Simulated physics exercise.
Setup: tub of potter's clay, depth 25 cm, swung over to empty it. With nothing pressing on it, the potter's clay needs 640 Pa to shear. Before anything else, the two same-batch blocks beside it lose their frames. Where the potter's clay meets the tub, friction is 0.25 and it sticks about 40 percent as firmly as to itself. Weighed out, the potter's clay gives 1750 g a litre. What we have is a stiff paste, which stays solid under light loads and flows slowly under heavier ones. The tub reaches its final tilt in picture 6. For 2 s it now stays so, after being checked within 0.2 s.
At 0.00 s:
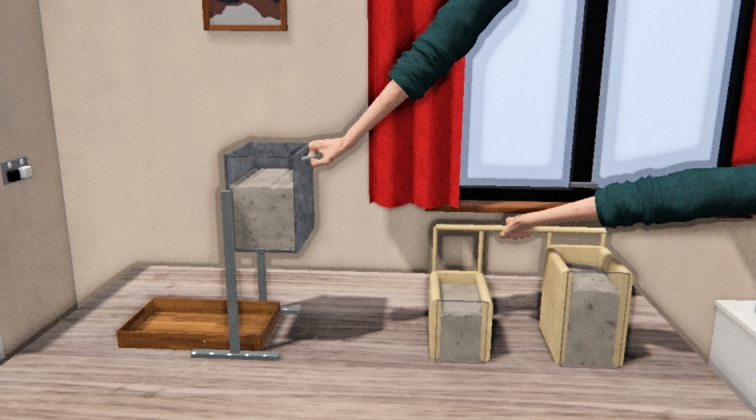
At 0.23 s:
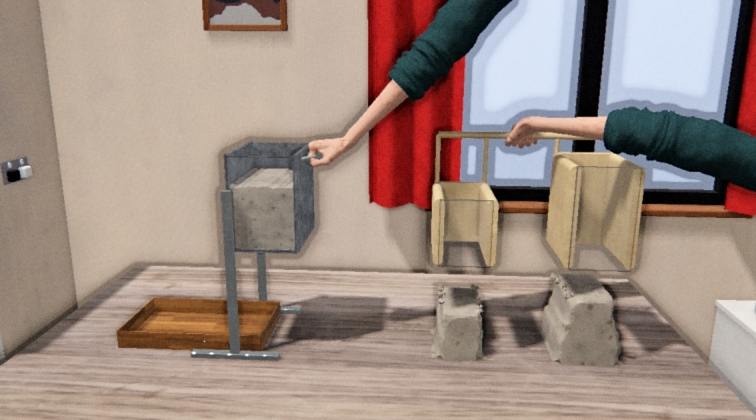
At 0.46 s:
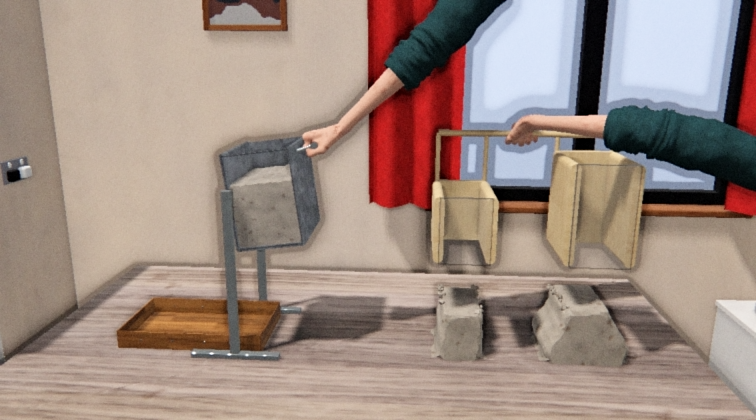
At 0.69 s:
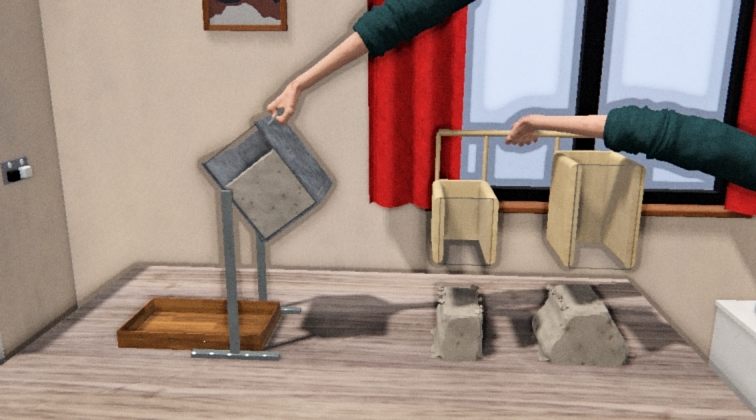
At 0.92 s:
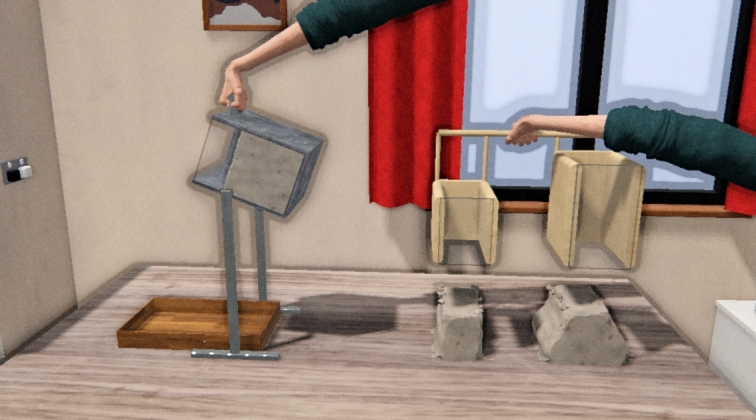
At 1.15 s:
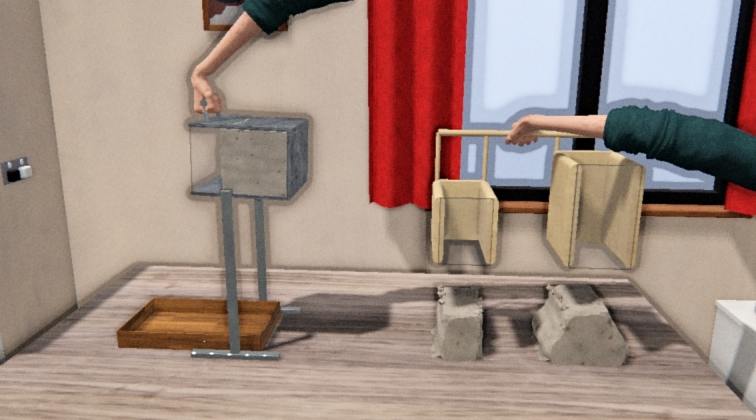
Hands lifting wooden moulds off two grey clay blocks, the larger one slumping, then swinging a clay-filled tub over leftward onto its side.
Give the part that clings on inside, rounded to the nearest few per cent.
The part that clings on inside is close to 100 %.
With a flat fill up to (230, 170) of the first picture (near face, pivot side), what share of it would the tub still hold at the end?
About 100 %.
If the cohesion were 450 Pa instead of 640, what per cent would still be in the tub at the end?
It would come to about 100 %.
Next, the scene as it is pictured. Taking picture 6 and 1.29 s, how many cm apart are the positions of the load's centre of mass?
Looks like around 0 cm to me.
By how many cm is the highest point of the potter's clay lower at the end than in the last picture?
The top ends up some 0 cm below its level in the last picture.
After 1.29 s, the tub is at 88 degrees and holds 100 %.
After 1.46 s, the tub is at 88 degrees and holds 100 %.
After 1.63 s, the tub is at 88 degrees and holds 100 %.
After 1.80 s, the tub is at 88 degrees and holds 100 %.
After 3.15 s, at the end, the tub is at 88 degrees and holds 100 %.
